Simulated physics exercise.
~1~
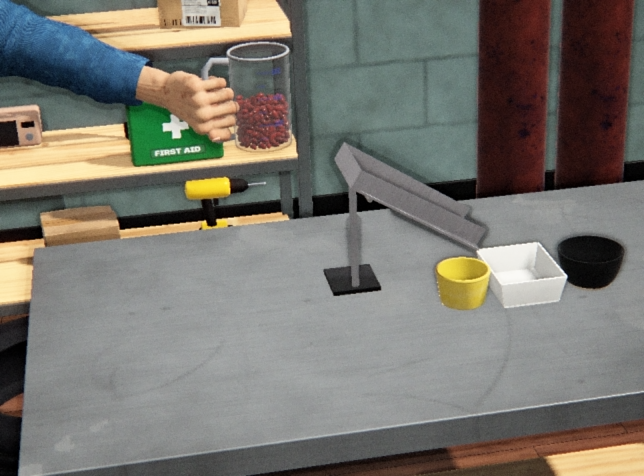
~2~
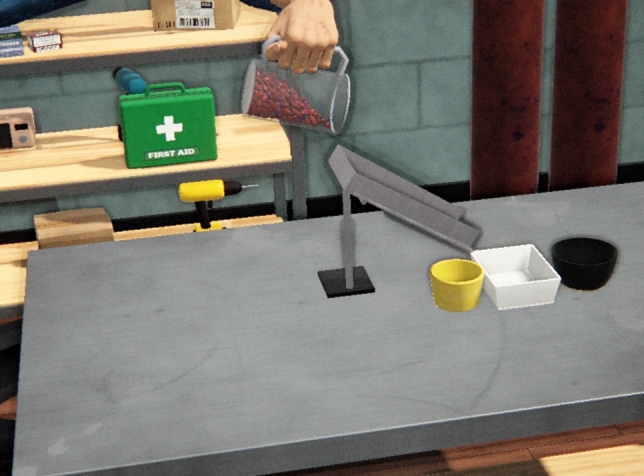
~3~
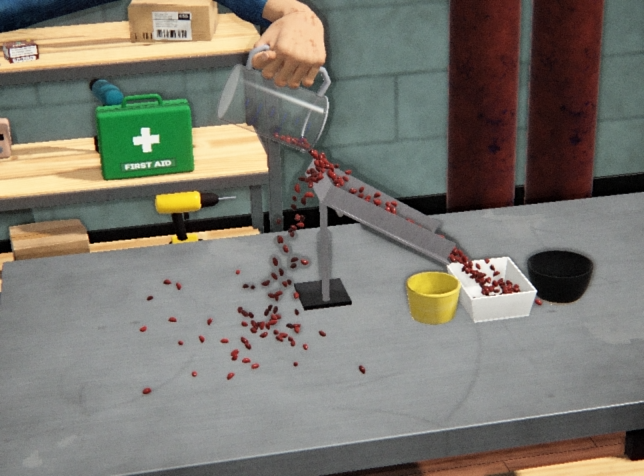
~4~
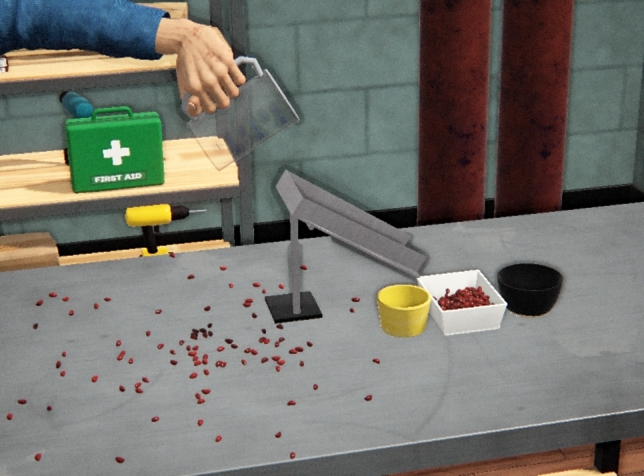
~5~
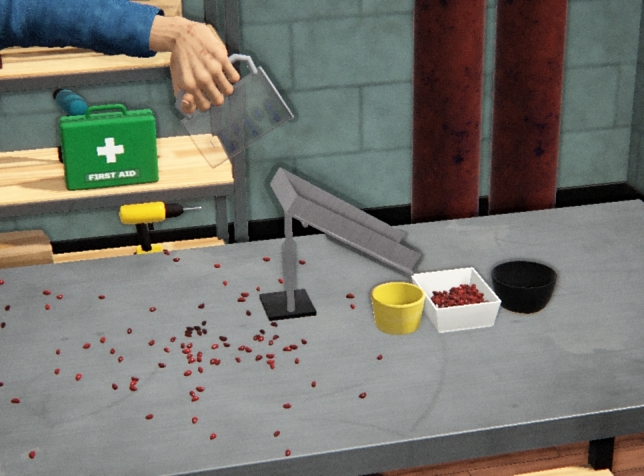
Workshop table with a hand tipping a jug of red beans down a chute, most landing in a white container, others scattering.
